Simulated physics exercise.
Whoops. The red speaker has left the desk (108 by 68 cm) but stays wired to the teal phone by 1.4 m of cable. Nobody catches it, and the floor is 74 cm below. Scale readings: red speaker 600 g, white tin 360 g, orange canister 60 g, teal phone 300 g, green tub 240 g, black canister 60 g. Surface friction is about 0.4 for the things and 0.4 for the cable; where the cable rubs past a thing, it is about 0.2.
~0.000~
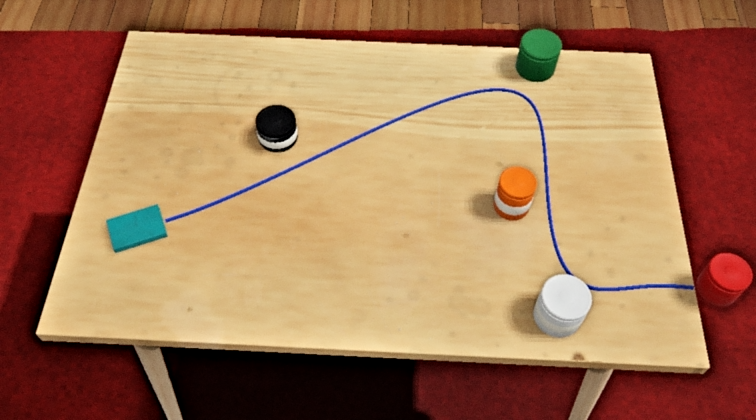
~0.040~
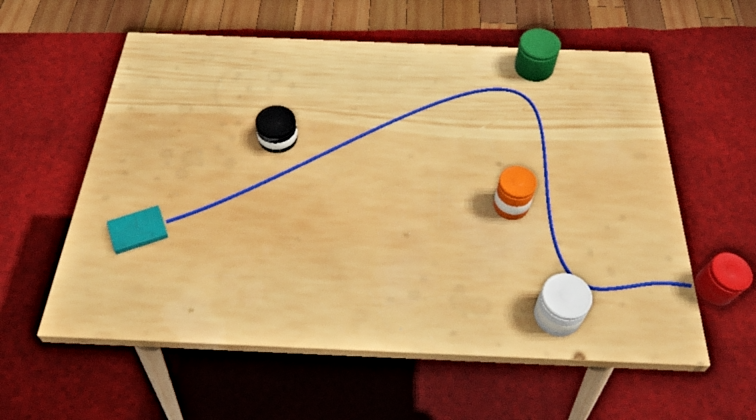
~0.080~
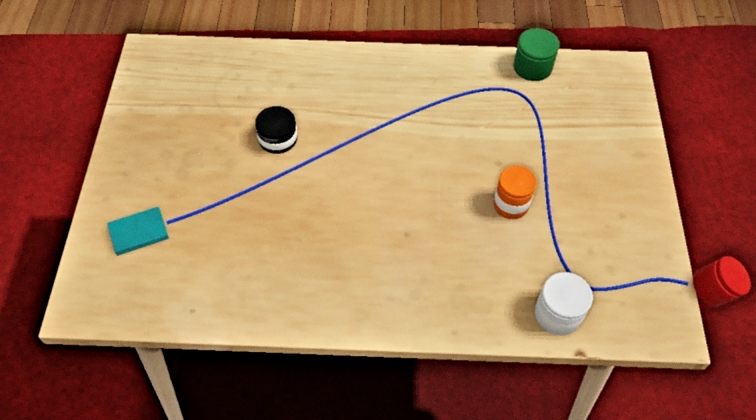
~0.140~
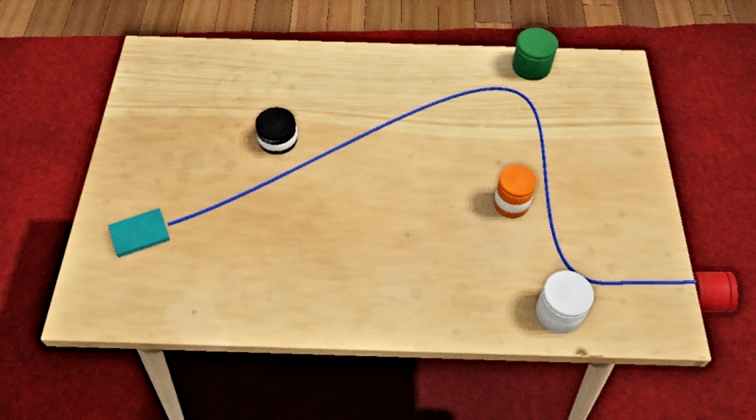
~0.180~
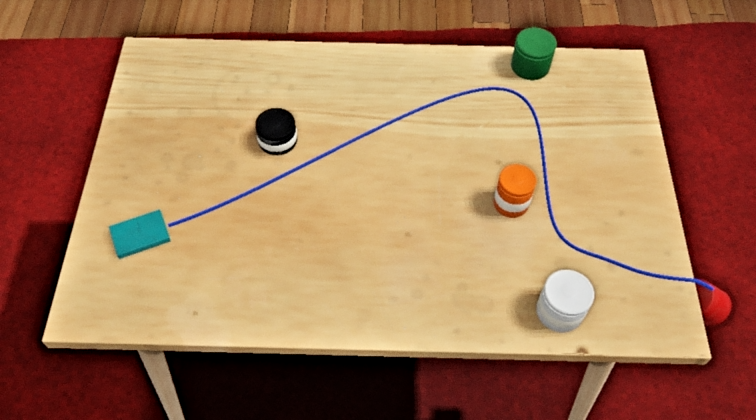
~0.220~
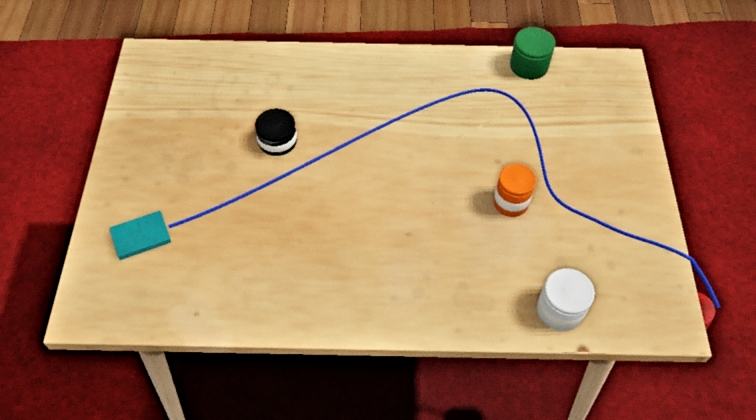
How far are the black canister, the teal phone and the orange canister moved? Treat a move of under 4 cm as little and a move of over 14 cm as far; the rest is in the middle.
In order: The black canister moves little; the teal phone goes far; the orange canister goes far.
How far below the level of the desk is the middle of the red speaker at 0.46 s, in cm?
Some 60 cm.
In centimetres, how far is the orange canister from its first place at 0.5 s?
About 16 cm.
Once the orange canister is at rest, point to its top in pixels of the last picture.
It ends up near pixel (527, 266).
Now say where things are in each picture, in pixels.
Shows, black canister (275, 119); teal phone (136, 226); orange canister (518, 181); cable runs through (618, 289) (547, 185) (498, 90) (372, 131) (242, 191), in the first picture.
Shows, red speaker (730, 271); cable runs through (617, 288) (497, 89) (243, 192), in the second picture.
Shows, red speaker (721, 282); cable runs through (615, 288) (496, 89) (243, 193), in the third picture.
Shows, red speaker (714, 292); cable runs through (621, 283) (495, 89) (244, 194), in the fourth picture.
Shows, red speaker (704, 302); cable runs through (647, 274) (494, 88) (244, 195), in the fifth picture.
Shows, black canister (275, 123); teal phone (139, 233); orange canister (518, 178); cable runs through (692, 260) (551, 191) (494, 91) (371, 132) (244, 195), in the sixth picture.
By 0.5 s, the cable's tail end at (215, 240); orange canister on its side, 15 cm off its start, teal phone 8 cm off its start, red speaker over the edge.
By 0.7 s, the cable's tail end at (414, 246); teal phone 43 cm off its start, orange canister on its side, 18 cm off its start, red speaker over the edge.
By 1.0 s, the cable's tail end at (474, 245); teal phone 53 cm off its start at (446, 235), orange canister on its side, 17 cm off its start at (522, 280), red speaker over the edge.
By 1.2 s, the cable's tail end at (474, 245); teal phone 53 cm off its start, orange canister on its side, 18 cm off its start, red speaker over the edge.
By 2.4 s, the cable's tail end at (474, 245); teal phone 53 cm off its start at (446, 235), orange canister on its side, 17 cm off its start at (522, 280), black canister 0 cm off its start at (275, 123), red speaker over the edge.
